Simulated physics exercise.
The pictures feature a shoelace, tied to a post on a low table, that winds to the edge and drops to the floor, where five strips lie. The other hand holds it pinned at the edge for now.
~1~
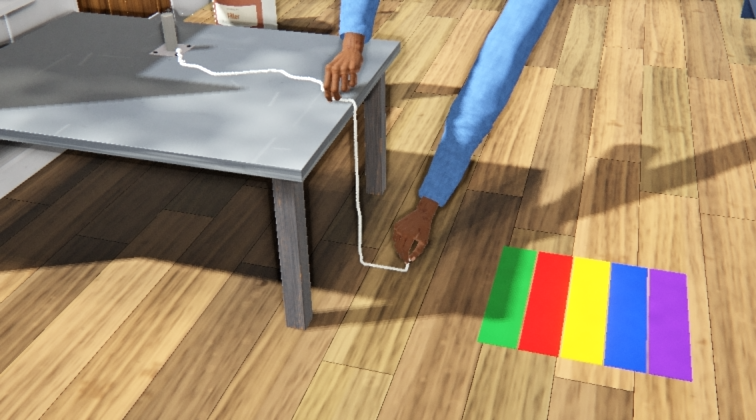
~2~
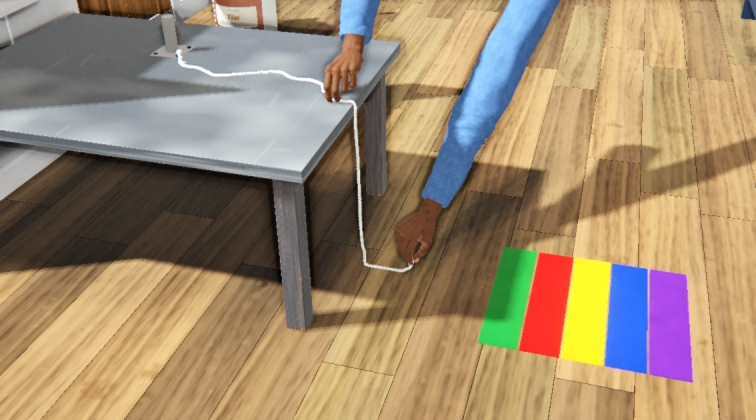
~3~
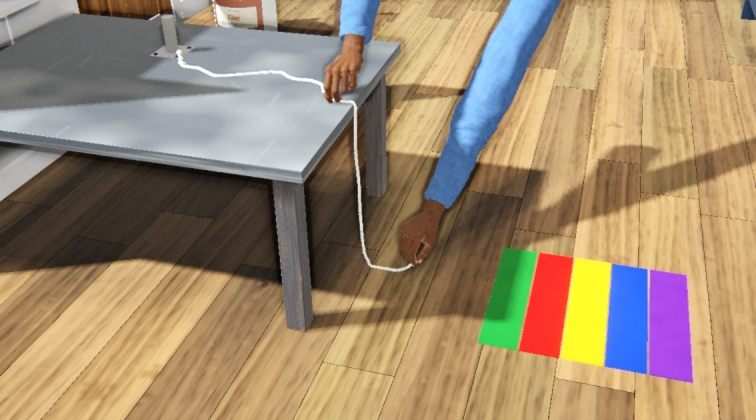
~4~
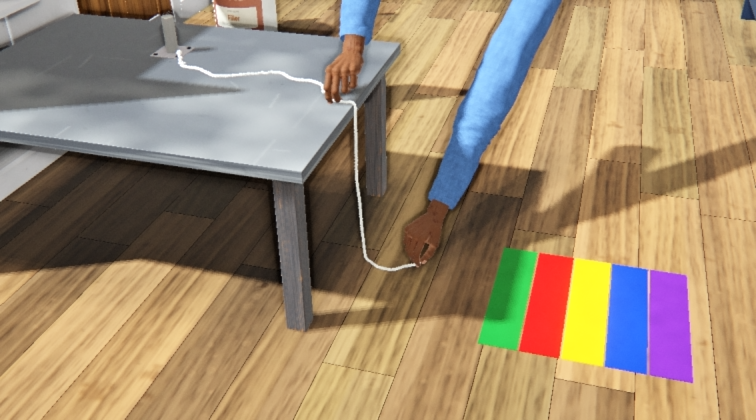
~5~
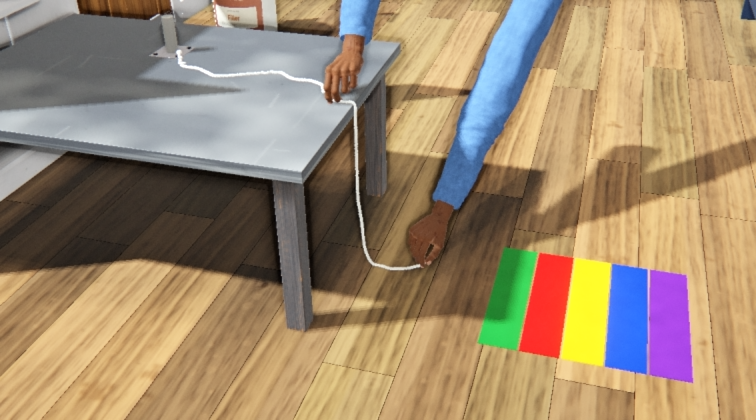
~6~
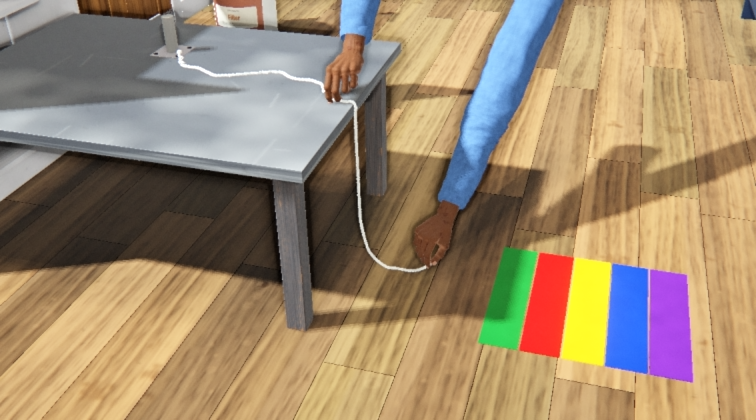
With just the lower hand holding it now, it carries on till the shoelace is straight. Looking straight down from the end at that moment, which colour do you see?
You see yellow.
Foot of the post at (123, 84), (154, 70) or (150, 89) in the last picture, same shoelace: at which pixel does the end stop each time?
Near (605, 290), (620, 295) and (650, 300).
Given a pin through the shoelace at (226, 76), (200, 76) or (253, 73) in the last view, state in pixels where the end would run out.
Estimated pixels in sequence: (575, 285), (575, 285) and (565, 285).
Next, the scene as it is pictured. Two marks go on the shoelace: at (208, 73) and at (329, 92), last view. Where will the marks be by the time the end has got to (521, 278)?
You'll see them at (237, 68) and then at (362, 109).
A little later, end near (521, 278); over green.
Next, end near (571, 287); over yellow.
When it is tight, end near (601, 291); over yellow. The yellow one.
